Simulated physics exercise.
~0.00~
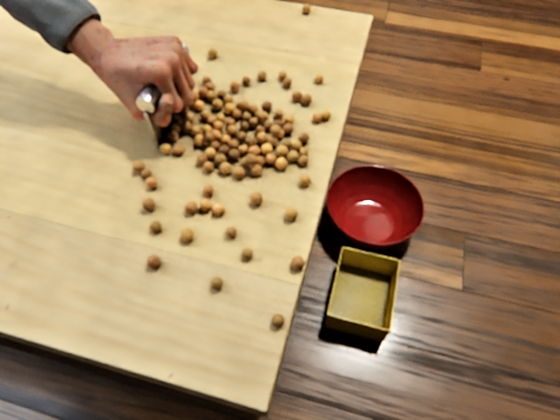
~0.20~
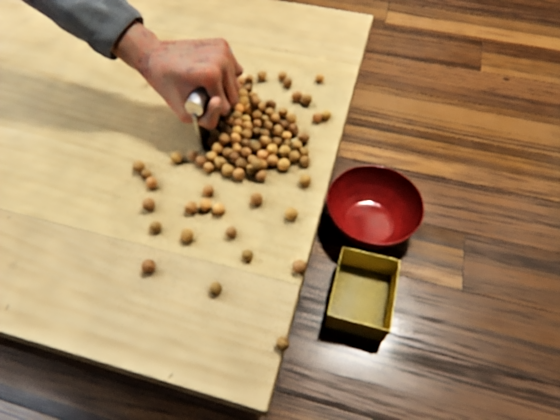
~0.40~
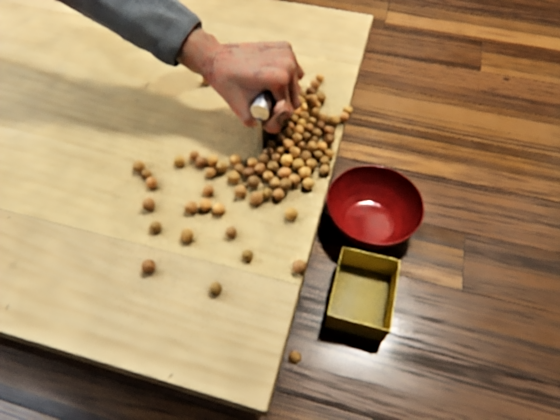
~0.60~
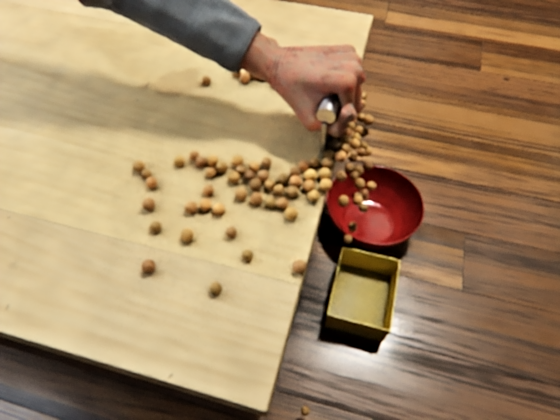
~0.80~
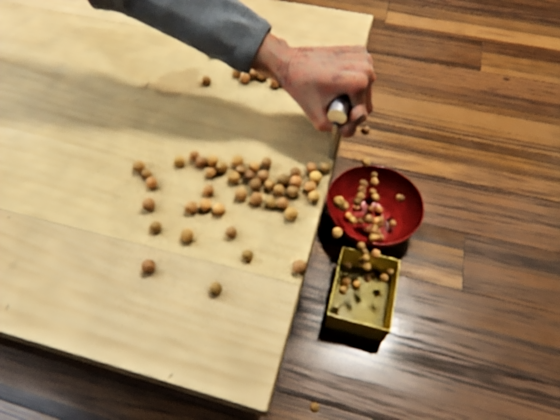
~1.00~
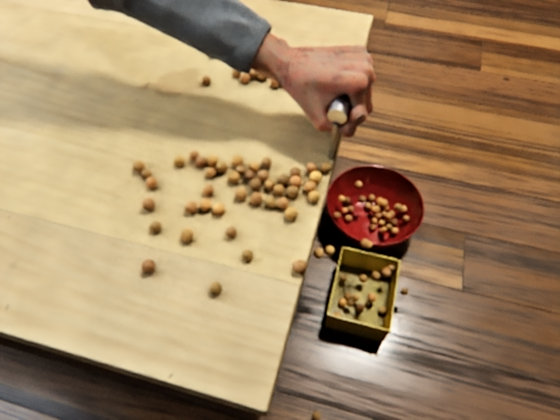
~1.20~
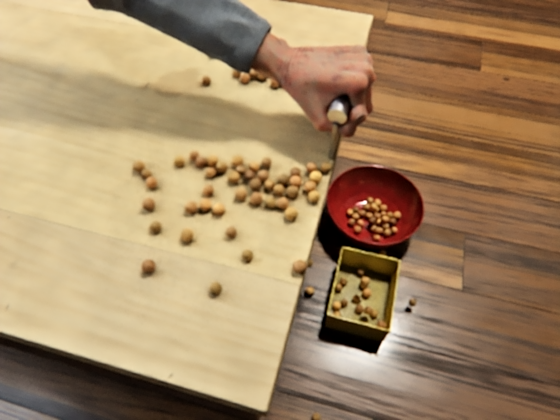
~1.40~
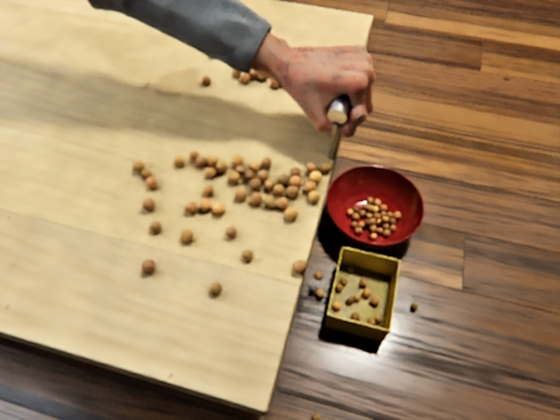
Wooden beads being scraped rightward across a pale board by a hand, some dropping into a red bowl and yellow tin, many staying behind.
